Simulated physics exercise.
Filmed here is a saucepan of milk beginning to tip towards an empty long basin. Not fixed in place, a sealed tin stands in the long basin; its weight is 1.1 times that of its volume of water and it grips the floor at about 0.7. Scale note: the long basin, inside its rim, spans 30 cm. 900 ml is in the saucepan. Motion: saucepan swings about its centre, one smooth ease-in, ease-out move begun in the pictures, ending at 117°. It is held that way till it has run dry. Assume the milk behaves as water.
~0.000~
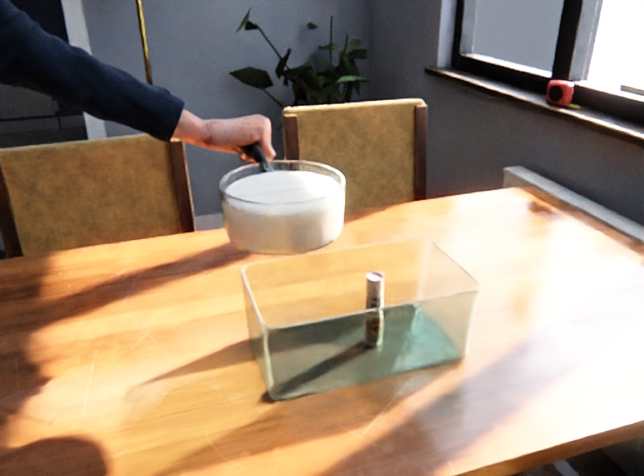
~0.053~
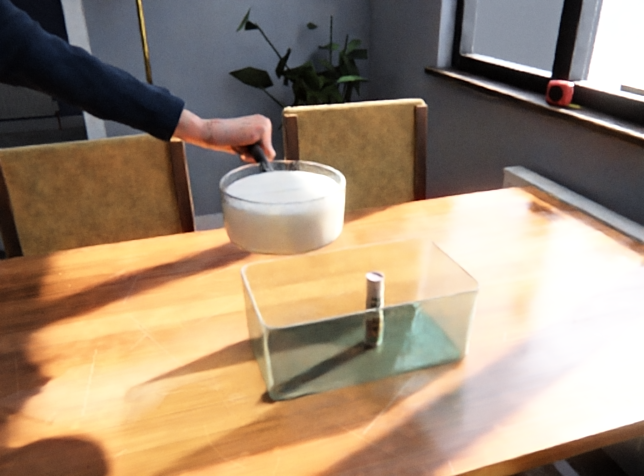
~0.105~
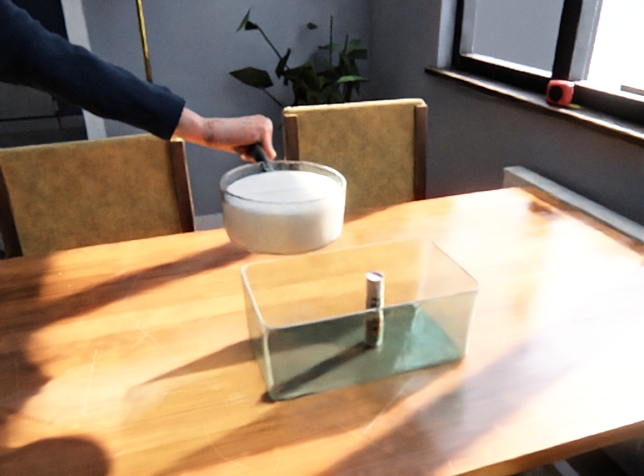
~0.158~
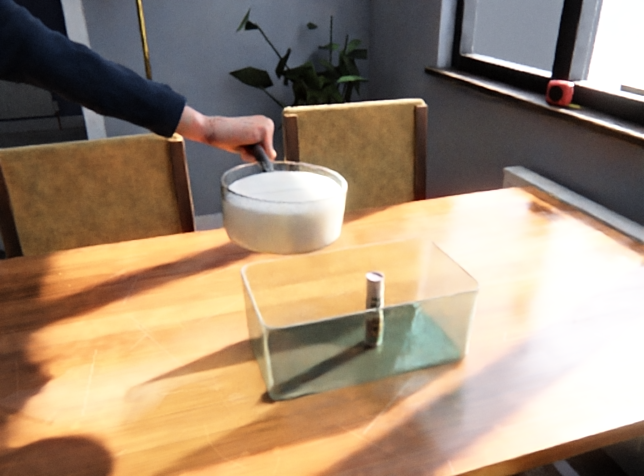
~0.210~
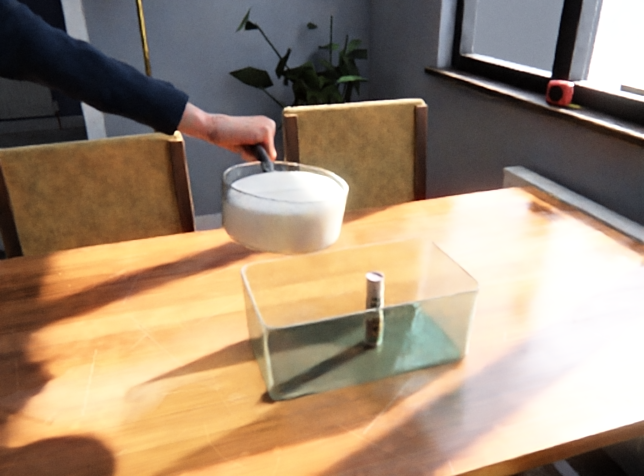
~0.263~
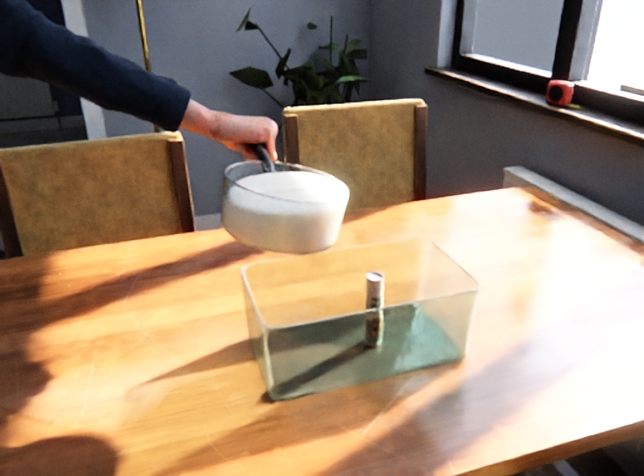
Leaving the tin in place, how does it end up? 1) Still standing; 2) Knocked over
Option 1: Still standing.
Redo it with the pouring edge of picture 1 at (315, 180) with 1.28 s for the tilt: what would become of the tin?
It tumbles.
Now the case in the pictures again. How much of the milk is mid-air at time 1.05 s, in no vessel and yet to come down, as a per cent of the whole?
Around 4 percent of it is airborne.
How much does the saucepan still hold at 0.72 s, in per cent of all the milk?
Fraction remaining: Approx. 42 per cent.
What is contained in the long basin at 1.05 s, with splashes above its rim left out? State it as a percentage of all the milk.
About 92 %.
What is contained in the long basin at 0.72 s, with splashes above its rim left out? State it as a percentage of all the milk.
I'd put it near 24 percent.
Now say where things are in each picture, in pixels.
It leans 0°; its right rim is at (340, 175); the milk meets the walls at (223, 196) and (337, 182); the long basin's rim runs from (251, 296) to (453, 261); the tin's top is at (375, 279), in the first frame.
It leans 0°; its right rim is at (340, 176); the milk meets the walls at (223, 196) and (337, 182), in the second frame.
It leans 2°; its right rim is at (341, 177); the milk meets the walls at (223, 196) and (336, 183), in the third frame.
It leans 4°; its right rim is at (342, 179); the milk meets the walls at (224, 195) and (338, 183), in the fourth frame.
It leans 8°; its right rim is at (343, 183); the milk meets the walls at (225, 196) and (339, 184), in the fifth frame.
It leans 12°; its right rim is at (343, 187); the milk meets the walls at (225, 196) and (340, 184), in the sixth frame.
Then, 0.72 s in, the tilt is 70° and 43 per cent is still to pour; the tin stands where it began.
Then, 1.05 s in, the tilt is 108° and 4 per cent is still to pour; the tin stands 1 cm from where it began.
Then, 1.40 s in, the tilt is 117° and 0 per cent is still to pour; the tin stands where it began.
Then, 1.78 s in, the tilt is 117° and 0 per cent is still to pour; the tin stands 1 cm from where it began.
Finally, the tin stands where it began.
